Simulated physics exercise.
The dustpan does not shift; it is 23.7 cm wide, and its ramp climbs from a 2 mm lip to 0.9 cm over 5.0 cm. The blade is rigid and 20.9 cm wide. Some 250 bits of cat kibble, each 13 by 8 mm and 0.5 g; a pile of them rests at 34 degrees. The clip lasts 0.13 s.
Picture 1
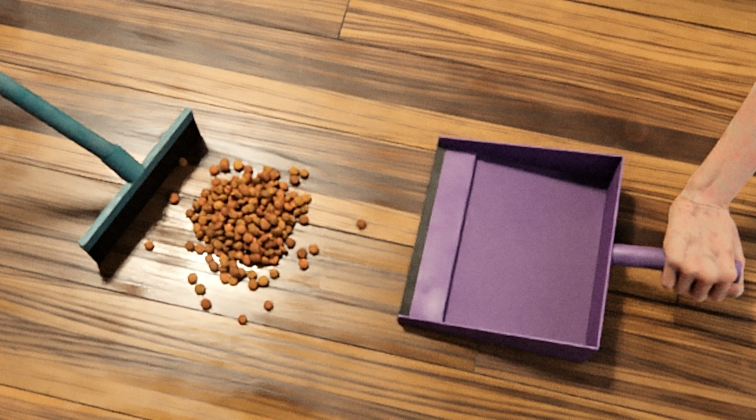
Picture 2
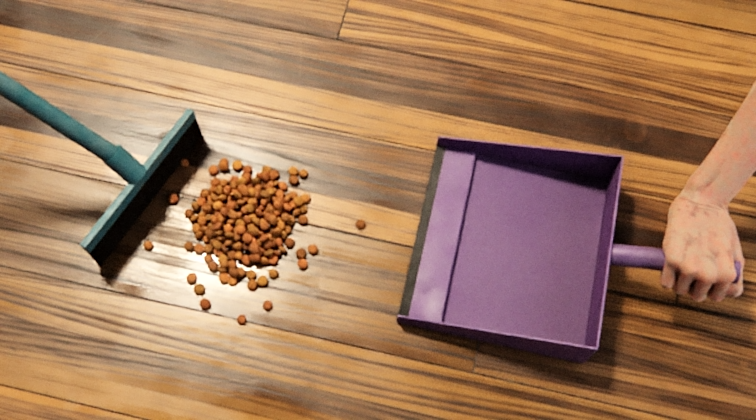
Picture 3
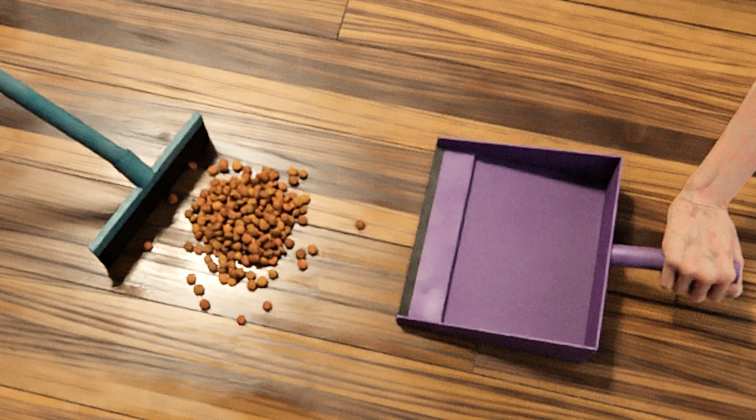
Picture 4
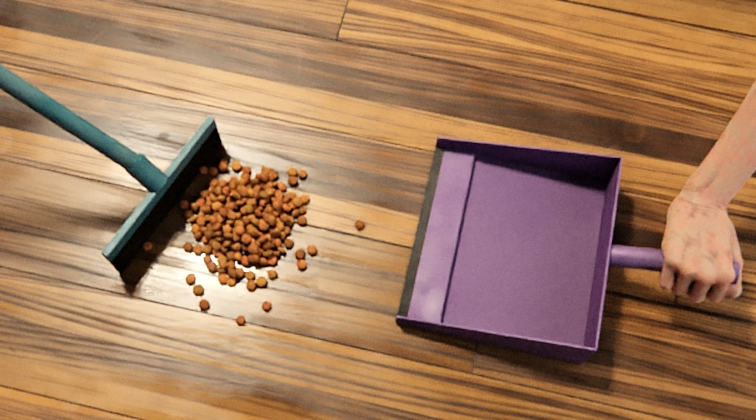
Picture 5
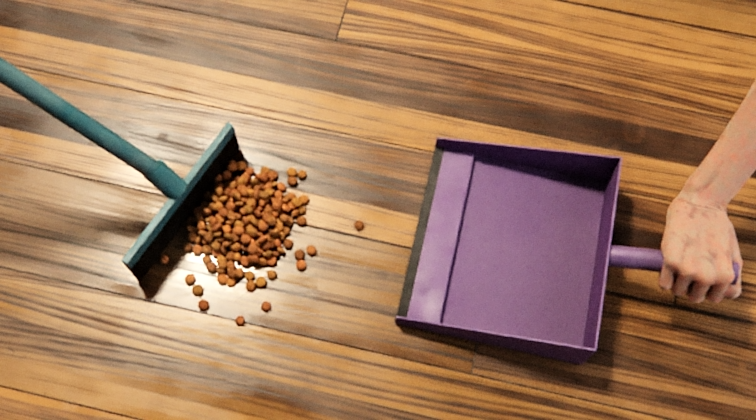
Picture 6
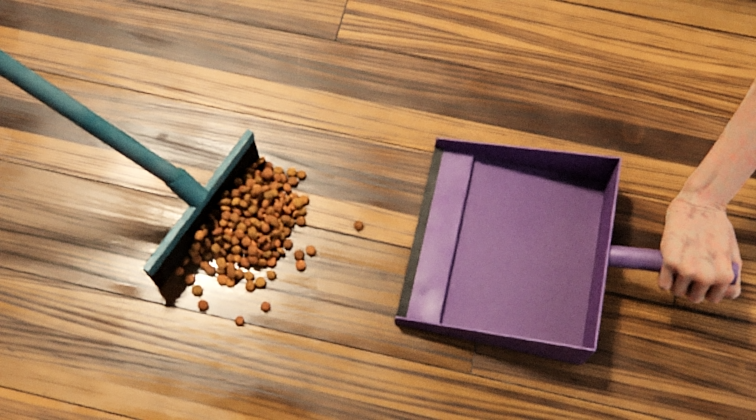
A teal blade on a long handle slides slowly rightward across a striped wooden floor and presses into the left side of a pile of brown kibble, while a hand at right holds a purple dustpan still.
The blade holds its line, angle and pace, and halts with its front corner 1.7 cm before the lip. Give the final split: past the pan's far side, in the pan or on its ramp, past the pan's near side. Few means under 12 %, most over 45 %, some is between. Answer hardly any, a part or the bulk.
Far side hardly any, pan a part, near side a part.
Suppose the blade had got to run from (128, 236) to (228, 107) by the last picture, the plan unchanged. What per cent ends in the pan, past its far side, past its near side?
Pan 0, far 0, near 5.
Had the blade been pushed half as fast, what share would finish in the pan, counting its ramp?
Then about 30 per cent.
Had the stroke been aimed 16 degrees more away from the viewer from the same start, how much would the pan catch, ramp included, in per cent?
In that case some 30 per cent.
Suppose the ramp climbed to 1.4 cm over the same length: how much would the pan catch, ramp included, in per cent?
In that case some 35 per cent.
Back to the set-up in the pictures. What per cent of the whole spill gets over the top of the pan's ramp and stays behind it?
Some 15 per cent.
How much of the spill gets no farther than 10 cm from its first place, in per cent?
Roughly 0 per cent.
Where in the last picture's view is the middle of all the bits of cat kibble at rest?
At about (404, 295).
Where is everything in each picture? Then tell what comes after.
Blade from (86, 246) to (189, 115), moved 0.0 cm, 0 of the pieces shifted so far; middle of the pieces at (252, 218); pan at (523, 252), in the first picture.
Blade from (88, 247) to (191, 116), moved 0.4 cm, 0 of the pieces shifted so far; middle of the pieces at (251, 218), in the second picture.
Blade from (96, 251) to (199, 119), moved 1.5 cm, 1 of the pieces shifted so far; middle of the pieces at (251, 218), in the third picture.
Blade from (109, 256) to (211, 124), moved 3.2 cm, 2 of the pieces shifted so far; middle of the pieces at (250, 218), in the fourth picture.
Blade from (129, 263) to (230, 130), moved 5.8 cm, 35 of the pieces shifted so far; middle of the pieces at (250, 219), in the fifth picture.
Blade from (150, 271) to (250, 137), moved 8.5 cm, 158 of the pieces shifted so far; middle of the pieces at (252, 221); pan at (520, 254), in the sixth picture.
Then, 0.11 s after the last picture, middle of the blade 14 cm from the lip; 0 % over the lip, far side 0 %, near side 15 %.
Then, 0.19 s after the last picture, middle of the blade 7 cm from the lip; 0 % over the lip, far side 0 %, near side 25 %.
Then, 0.40 s after the last picture, middle of the blade 5 cm from the lip; 35 % over the lip, far side 0 %, near side 30 %.
In the end, far side 0 %, pan 35 %, near side 30 %, in front of the lip or behind the blade 30 %.
